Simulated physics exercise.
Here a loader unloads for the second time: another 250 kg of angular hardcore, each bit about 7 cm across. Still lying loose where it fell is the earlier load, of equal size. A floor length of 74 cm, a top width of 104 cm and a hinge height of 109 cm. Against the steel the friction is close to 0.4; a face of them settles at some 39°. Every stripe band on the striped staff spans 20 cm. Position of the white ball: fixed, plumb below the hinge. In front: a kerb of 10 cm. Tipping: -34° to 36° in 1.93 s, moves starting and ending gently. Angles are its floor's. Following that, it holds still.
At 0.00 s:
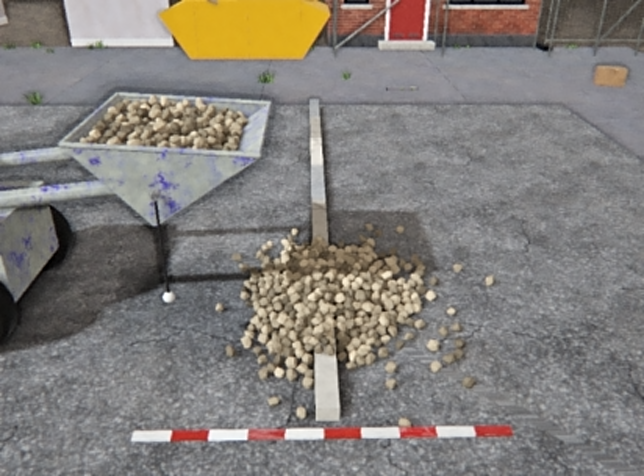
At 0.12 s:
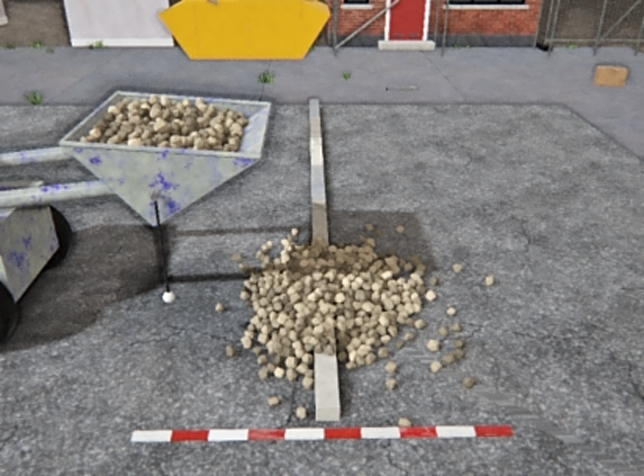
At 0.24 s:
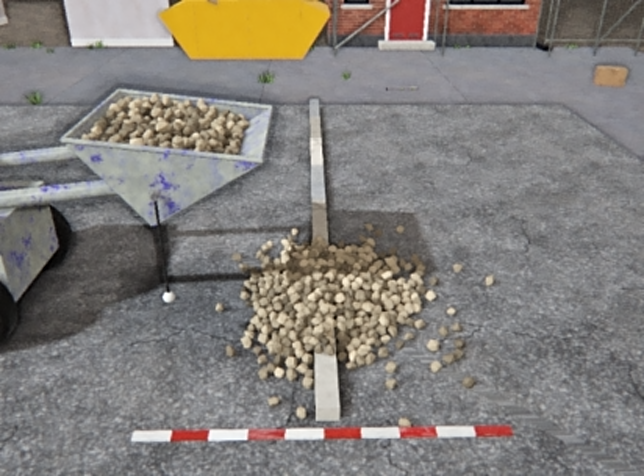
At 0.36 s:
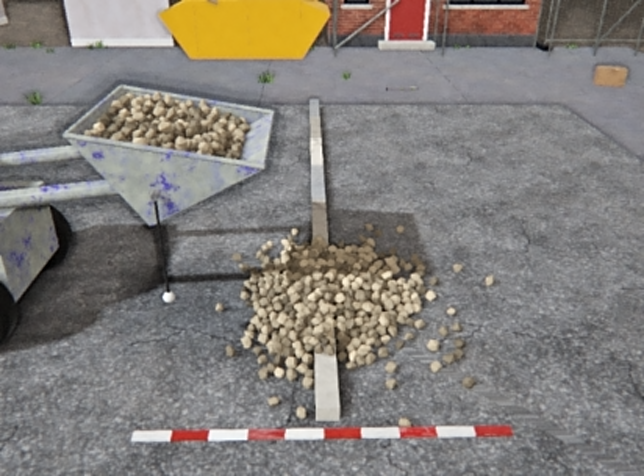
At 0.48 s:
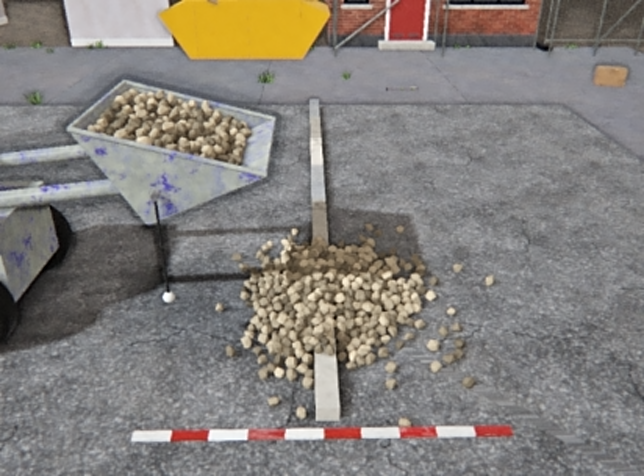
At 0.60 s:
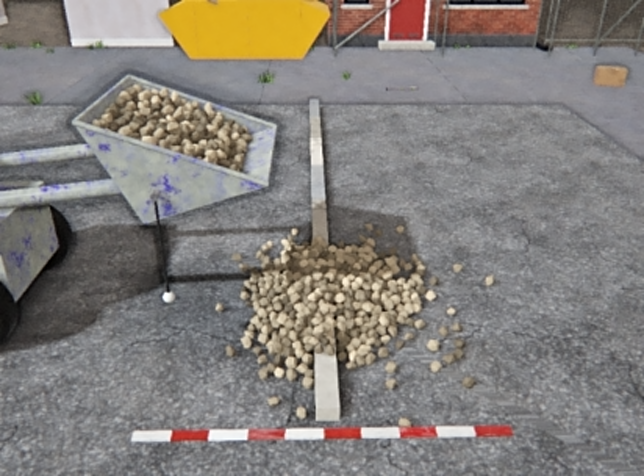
A pale grey metal bucket with blue-purple scuffs, filled with tan stones, hangs at the upper left on two arms above dark grey paving, seen from a raised, unmoving viewpoint. A loose heap of similar stones straddles a pale kerb at centre, with a red-and-white striped staff in front and a yellow skip and red door behind. Slowly, the bucket tilts, its right lip lowering slightly as its stones shift a little.
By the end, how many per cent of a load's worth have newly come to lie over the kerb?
About 13 per cent have newly come to lie there.
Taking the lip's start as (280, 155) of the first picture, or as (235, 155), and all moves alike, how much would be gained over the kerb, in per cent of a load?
Case one about 30 %, case two about 5 %.
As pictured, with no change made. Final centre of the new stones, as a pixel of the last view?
Around (283, 287).
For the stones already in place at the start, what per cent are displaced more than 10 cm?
I'd say roughly 0 per cent of them.
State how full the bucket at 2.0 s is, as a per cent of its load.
Around 40 in a hundred.
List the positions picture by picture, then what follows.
The first picture shows lip at (260, 156), floor tilted -34°, highest stones at (137, 111). The earlier load is highest near (314, 268), 23 cm above ground level, 54 % on this side of the kerb, 46 % over the kerb.
The second picture shows lip at (260, 157), floor tilted -33°, highest stones at (132, 109); the stones move at 0.0 m/s on average.
The third picture shows lip at (262, 161), floor tilted -31°, highest stones at (130, 106); the stones move at 0.1 m/s on average.
The fourth picture shows lip at (264, 167), floor tilted -28°, highest stones at (132, 103); the stones move at 0.1 m/s on average.
In the fifth picture, the bucket is at -23°, its lip at (266, 175); the top of the load is at (133, 100); the stones move at 0.1 m/s on average.
In the sixth picture, the bucket is at -18°, its lip at (268, 185); the top of the load is at (136, 96); the stones move at 0.2 m/s on average.
After 1.5 s the floor is at 25°; in per cent of one load, 99 in the bucket, 55 on this side of the kerb, 46 over the kerb; the foremost stones are at (460, 315).
After 2.0 s the floor is at 36°; in per cent of one load, 39 in the bucket, 114 on this side of the kerb, 47 over the kerb; the foremost stones are at (460, 315).
After 2.4 s the floor is at 36°; in per cent of one load, 7 in the bucket, 140 on this side of the kerb, 53 over the kerb; the foremost stones are at (460, 315).
After 4.8 s the floor is at 36°; in per cent of one load, 0 in the bucket, 141 on this side of the kerb, 59 over the kerb; the foremost stones are at (460, 315). Net gain over the kerb, 13.
